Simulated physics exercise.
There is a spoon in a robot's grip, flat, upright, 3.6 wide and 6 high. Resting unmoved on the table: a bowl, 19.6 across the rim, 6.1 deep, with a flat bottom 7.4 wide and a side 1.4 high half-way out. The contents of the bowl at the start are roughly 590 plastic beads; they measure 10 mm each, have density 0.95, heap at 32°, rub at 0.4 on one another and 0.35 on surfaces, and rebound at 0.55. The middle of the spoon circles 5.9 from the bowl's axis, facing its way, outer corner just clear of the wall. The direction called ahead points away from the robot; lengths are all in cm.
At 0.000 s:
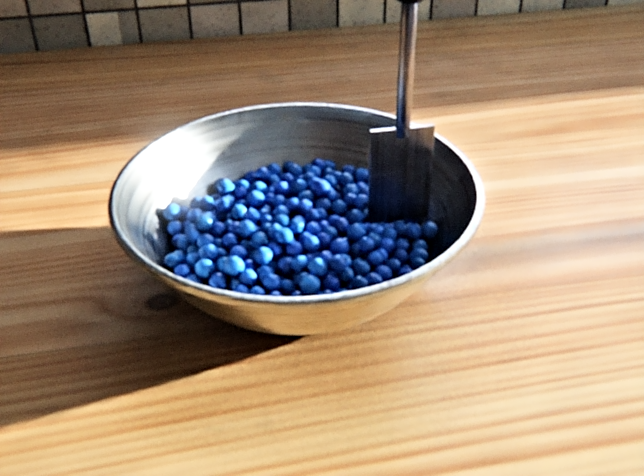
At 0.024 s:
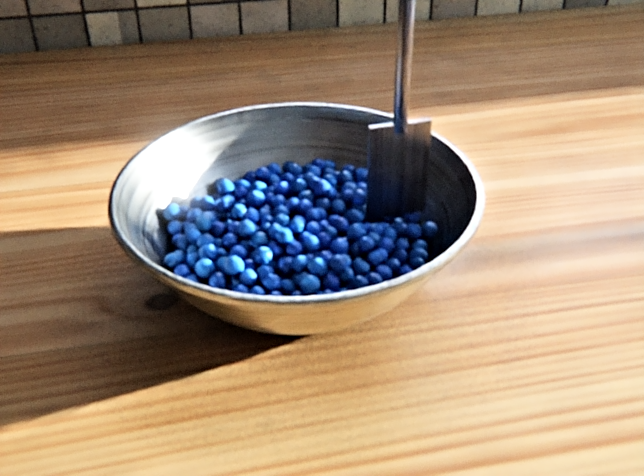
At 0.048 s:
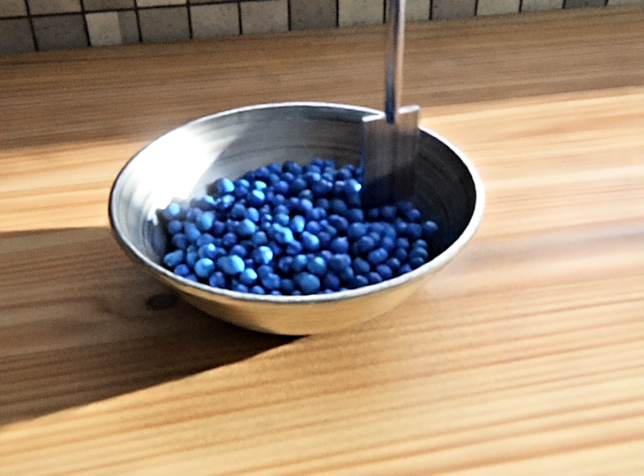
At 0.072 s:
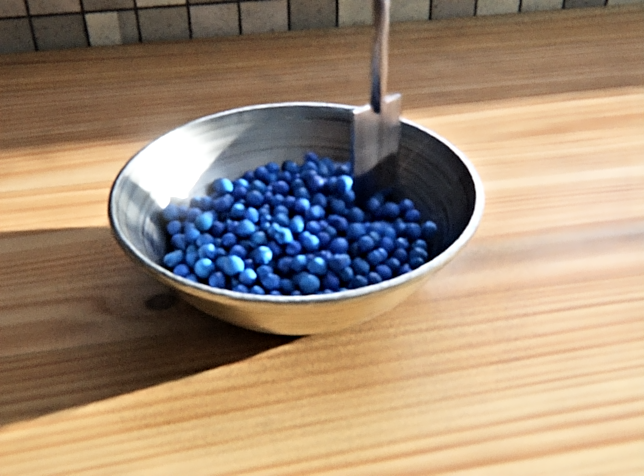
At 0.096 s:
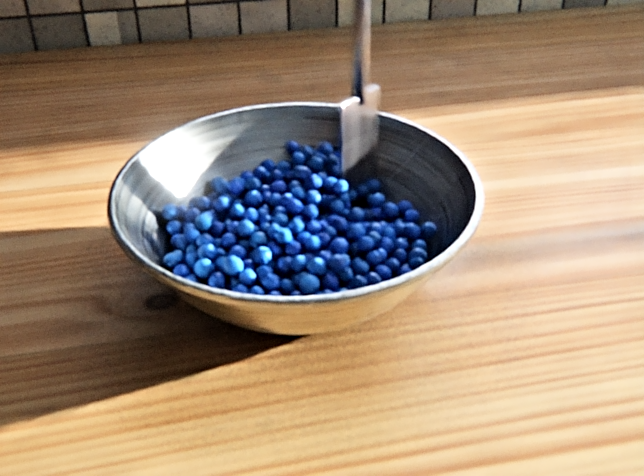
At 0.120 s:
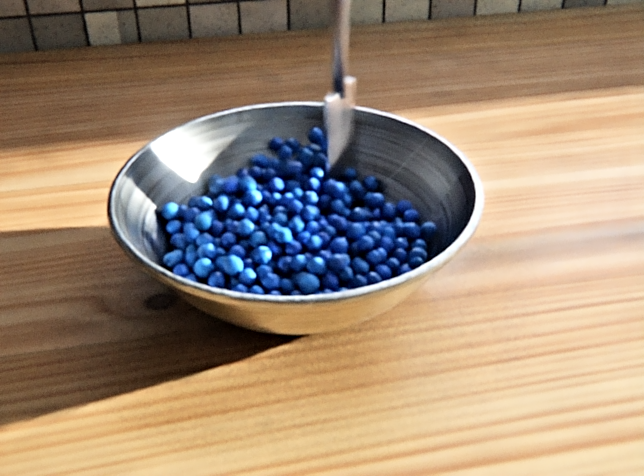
On a wooden counter, a flat metal spoon swept through small blue beads in a wide metal bowl, moving from the right around toward the back, turning edge-on and pushing some beads up the far side.
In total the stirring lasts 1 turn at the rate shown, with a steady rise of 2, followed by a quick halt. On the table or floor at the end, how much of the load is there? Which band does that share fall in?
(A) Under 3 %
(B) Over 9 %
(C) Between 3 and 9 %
Answer: A.
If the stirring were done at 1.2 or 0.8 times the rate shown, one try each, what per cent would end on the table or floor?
It would be some 5 and 0 percent respectively.
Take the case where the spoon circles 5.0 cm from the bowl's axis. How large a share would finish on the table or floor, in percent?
Close to 5 in a hundred then.
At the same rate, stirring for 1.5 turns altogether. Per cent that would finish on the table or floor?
Then some 5 per cent.
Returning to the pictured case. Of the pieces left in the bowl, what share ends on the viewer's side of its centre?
About 55 %.
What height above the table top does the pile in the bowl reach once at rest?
5.0 cm, give or take.
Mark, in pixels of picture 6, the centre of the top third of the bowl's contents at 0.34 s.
I'd point to somewhere close to (267, 234).
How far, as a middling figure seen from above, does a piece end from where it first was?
Reading: Around 0 cm.
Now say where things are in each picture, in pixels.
The first frame shows spoon neck at (404, 102), 0° round; upper third of the load around (296, 227), from x 170 to 430, top at y 165; 592 in the bowl.
The second frame shows spoon neck at (402, 98), 4° round; upper third of the load around (296, 226), from x 170 to 430, top at y 165.
The third frame shows spoon neck at (393, 88), 15° round; upper third of the load around (296, 225), from x 170 to 430, top at y 165.
The fourth frame shows spoon neck at (378, 78), 28° round; upper third of the load around (298, 224), from x 170 to 430, top at y 160.
The fifth frame shows spoon neck at (360, 70), 41° round; upper third of the load around (293, 225), from x 170 to 430, top at y 150.
The sixth frame shows spoon neck at (339, 64), 54° round; upper third of the load around (289, 223), from x 170 to 430, top at y 135; 592 in the bowl.
By 0.34 s, 172° round, highest piece 8 above the table; 591 in the bowl, 1 in flight or on the tool.
By 0.56 s, 290° round, highest piece 7 above the table; 588 in the bowl, 3 on the table or floor, 1 in flight or on the tool.
By 0.87 s, 0° round, highest piece 5 above the table; 587 in the bowl, 5 on the table or floor.
By 1.57 s, 0° round, highest piece 5 above the table; 587 in the bowl, 5 on the table or floor.
Final count, 587 in the bowl, 5 on the table or floor. That is 1 % on the table or floor.
